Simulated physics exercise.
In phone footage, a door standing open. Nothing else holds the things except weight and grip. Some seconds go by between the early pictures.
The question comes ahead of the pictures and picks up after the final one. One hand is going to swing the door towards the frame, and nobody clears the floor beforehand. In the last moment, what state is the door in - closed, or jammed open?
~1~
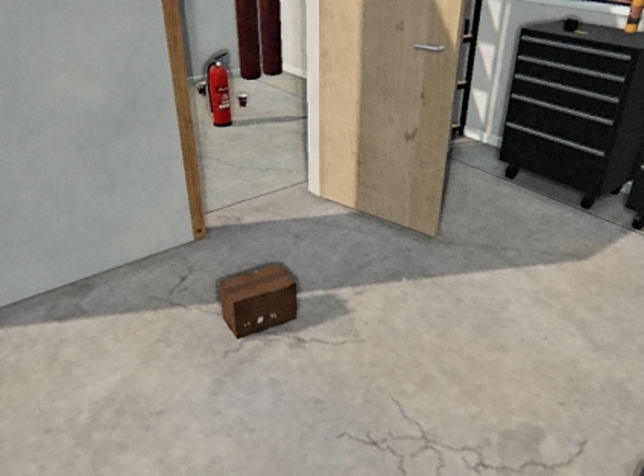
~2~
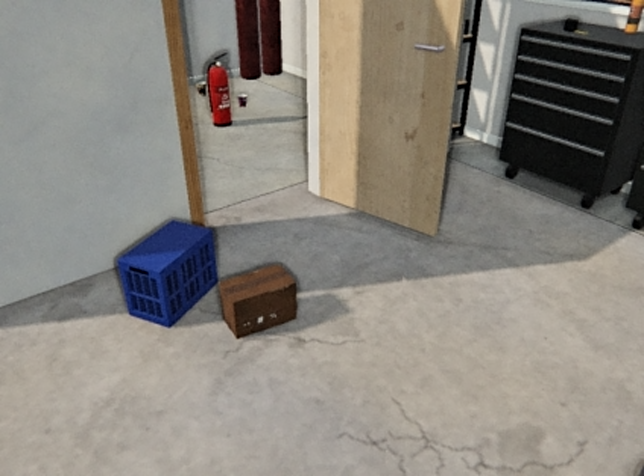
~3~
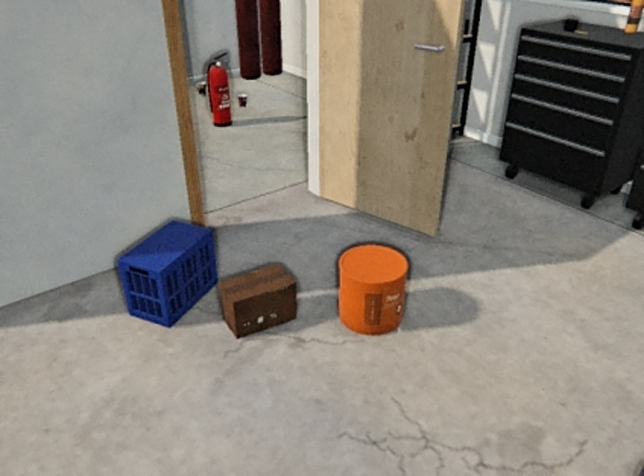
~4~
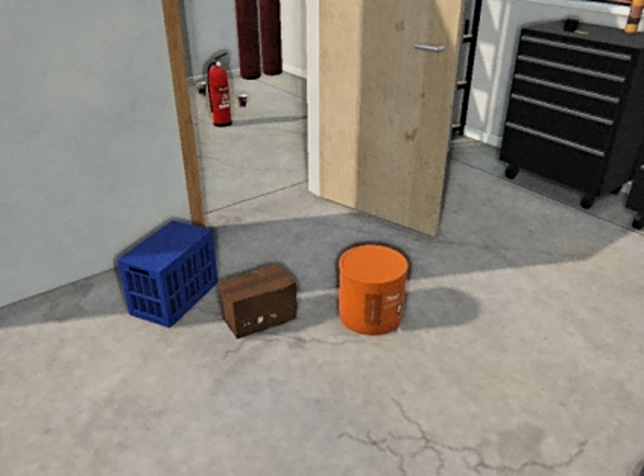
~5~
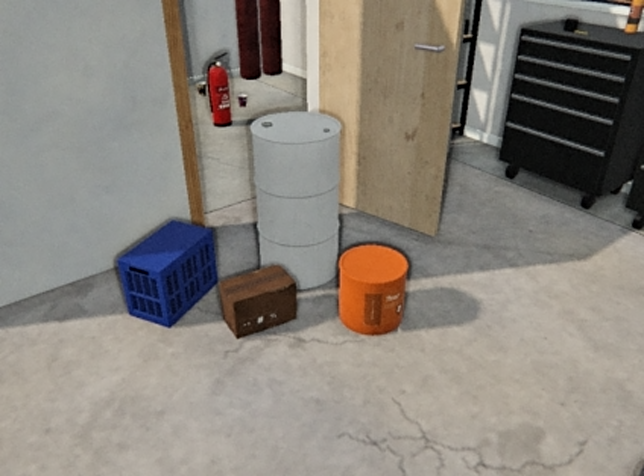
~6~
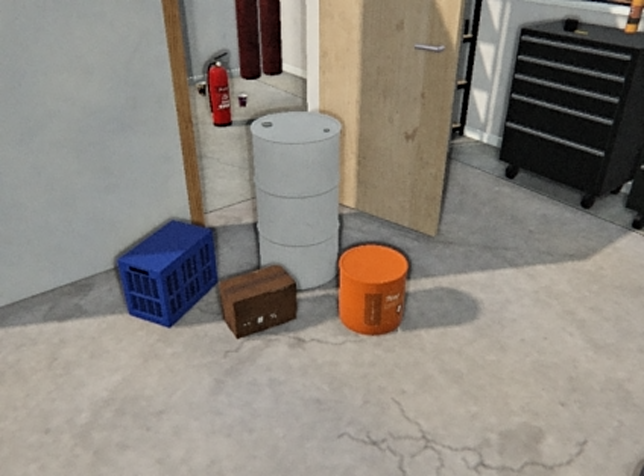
At the last moment the door is jammed open.
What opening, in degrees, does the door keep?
Angle: About 60°.
Then, 0.50 s after the last picture, door 95° open.
Then, 0.90 s after the last picture, door 78° open.
Then, 1.20 s after the last picture, door 63° open.
At rest, door 60° open; all 4 in place. Seen from the same camera at the end, white drum near (296, 201).
